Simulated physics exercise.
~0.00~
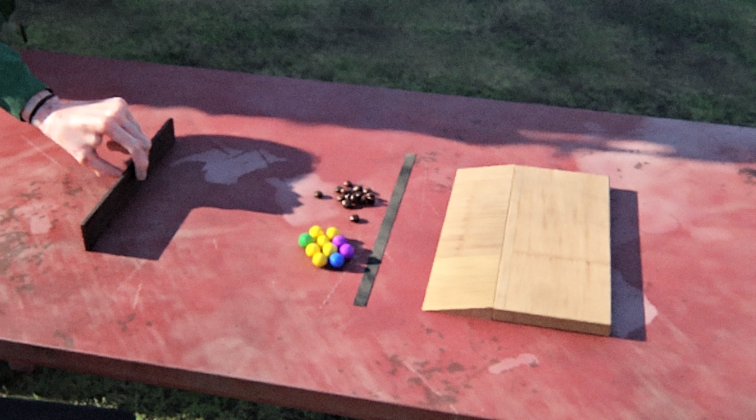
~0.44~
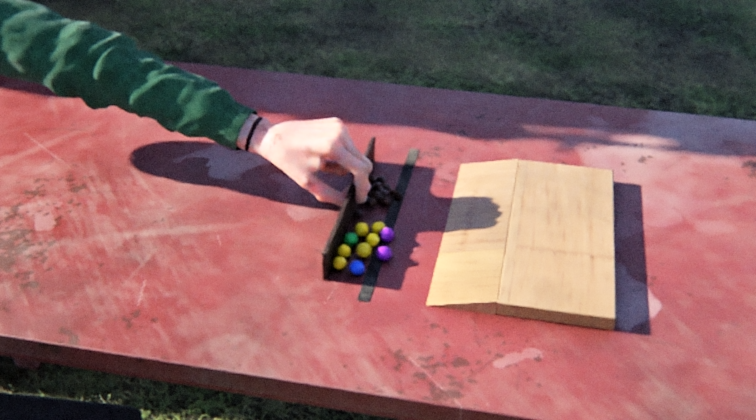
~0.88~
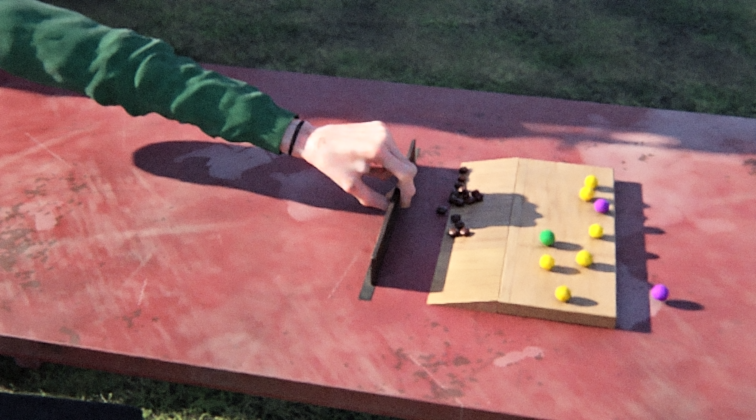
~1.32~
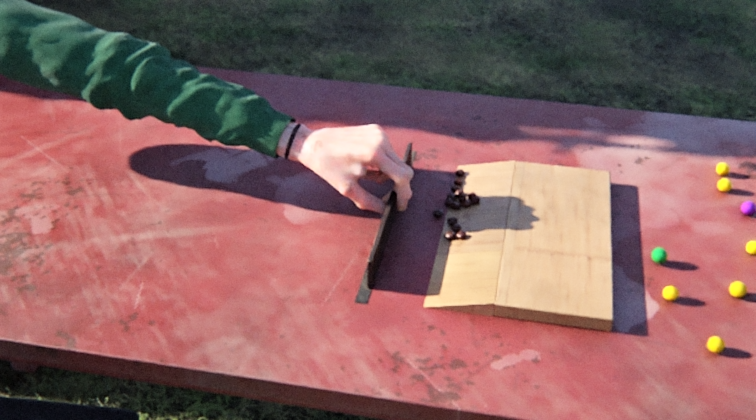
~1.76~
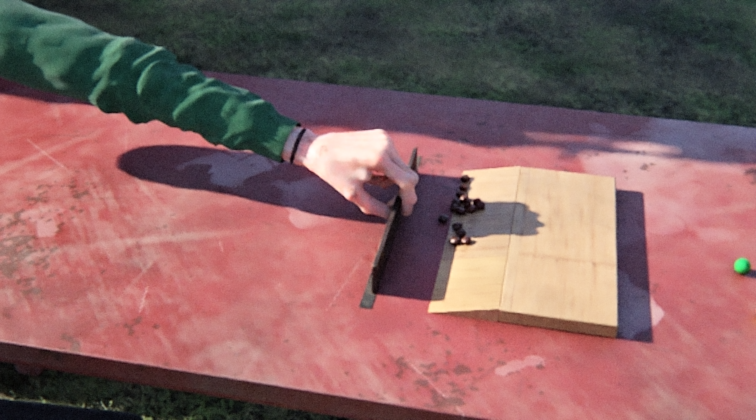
A hand in a green sleeve holds a dark strip of wood upright at the left of a worn red table outdoors, seen from above at a slightly swaying angle. Near the middle lie a cluster of small dark brown pieces and, nearer the viewer, a cluster of colourful balls, with black tape and a low pale wooden wedge to their right. The strip sweeps right, gathers both clusters and stops at the tape. The balls roll up over the wedge and spread across the table beyond, leaving only a green one visible at the right edge. The dark pieces stall around the wedge's lower left edge, some on it and some short of it, and stay there.
